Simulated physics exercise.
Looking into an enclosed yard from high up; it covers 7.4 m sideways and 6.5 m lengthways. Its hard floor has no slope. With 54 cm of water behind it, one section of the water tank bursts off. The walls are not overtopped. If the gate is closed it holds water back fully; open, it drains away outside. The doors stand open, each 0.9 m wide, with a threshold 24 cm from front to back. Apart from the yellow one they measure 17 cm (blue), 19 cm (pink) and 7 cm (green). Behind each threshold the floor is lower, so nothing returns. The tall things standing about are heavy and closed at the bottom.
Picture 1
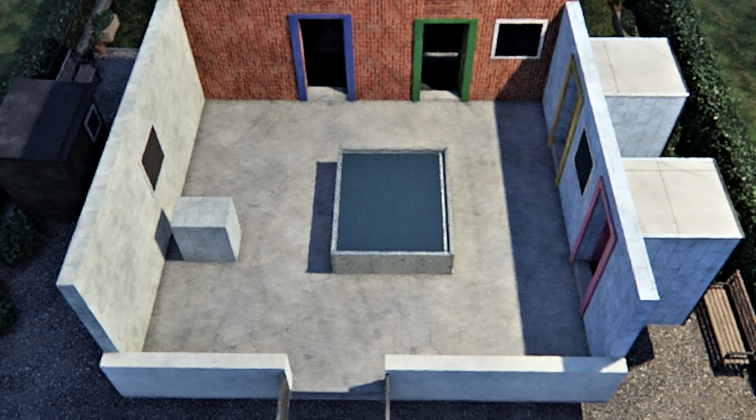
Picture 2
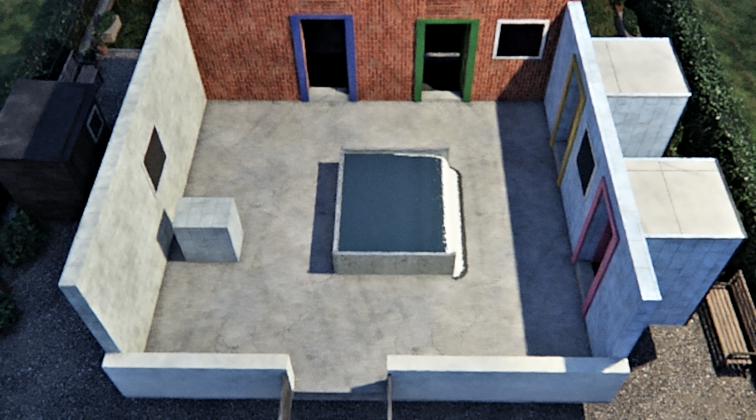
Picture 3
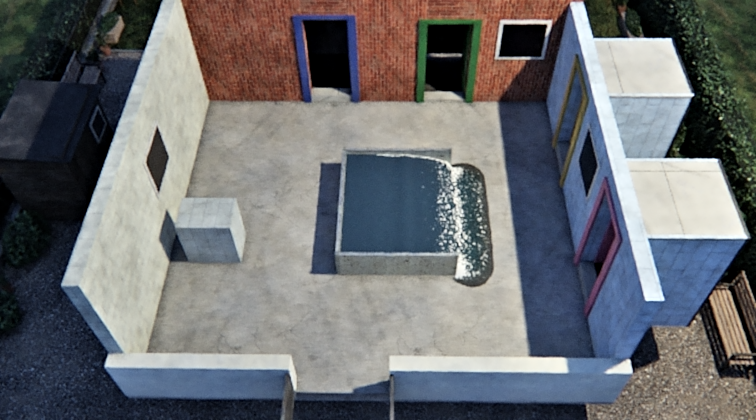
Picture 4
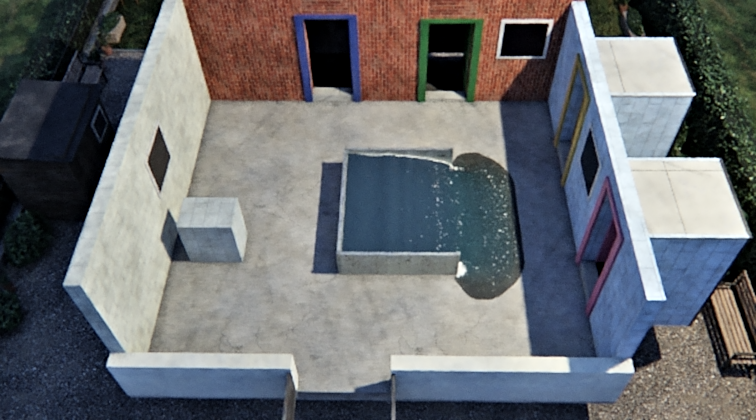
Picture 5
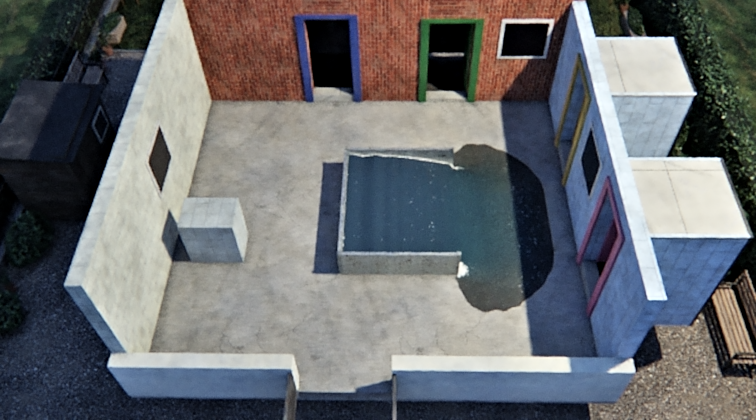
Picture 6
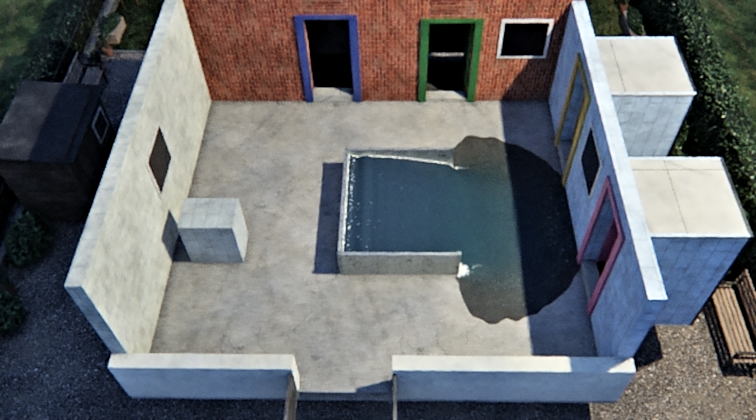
In the video, a raised rectangular water tank stands in a walled yard with coloured doorways, seen from above. Its right side gives way, and water pours out, spreading in a widening dark pool across the floor to the right.
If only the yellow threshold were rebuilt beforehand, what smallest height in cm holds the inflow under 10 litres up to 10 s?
It would have to be roughly 23 cm high.
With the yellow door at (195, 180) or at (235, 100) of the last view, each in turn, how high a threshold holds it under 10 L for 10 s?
About 6.0 and 6.5 cm.
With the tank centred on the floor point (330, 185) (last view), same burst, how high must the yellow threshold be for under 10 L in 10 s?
Some 25 cm.
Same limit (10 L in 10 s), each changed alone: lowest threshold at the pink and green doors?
About 22 cm at pink and 8.0 cm at green.
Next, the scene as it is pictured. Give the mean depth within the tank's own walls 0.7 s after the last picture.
Some 29 cm.
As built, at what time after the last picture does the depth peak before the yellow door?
At about 1.4 s.
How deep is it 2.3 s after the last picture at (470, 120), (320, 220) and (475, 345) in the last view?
About 4, 0 and 3 cm.
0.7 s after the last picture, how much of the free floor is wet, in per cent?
About 25 per cent.
Then, 0.7 s after the last picture water covers 25 % of the floor, deepest (38 cm) near (573, 227); 24 cm at the yellow door, 0 litres in over its 22 cm threshold.
Then, 2.3 s after the last picture water covers 30 % of the floor, deepest (34 cm) near (603, 380); 20 cm at the yellow door, 12 litres in over its 22 cm threshold.
Then, 9.3 s after the last picture water covers 100 % of the floor, deepest (10 cm) near (159, 317); 6 cm at the yellow door, 13 litres in over its 22 cm threshold.
At the yellow door as built, the water peaked near 27 cm, 1.3 s after the last picture.
With a threshold of 20.5 cm, 21 litres would have come in within the 10 s; with 27.5 cm, 1 litre. So under 10 litres takes about 23 cm.
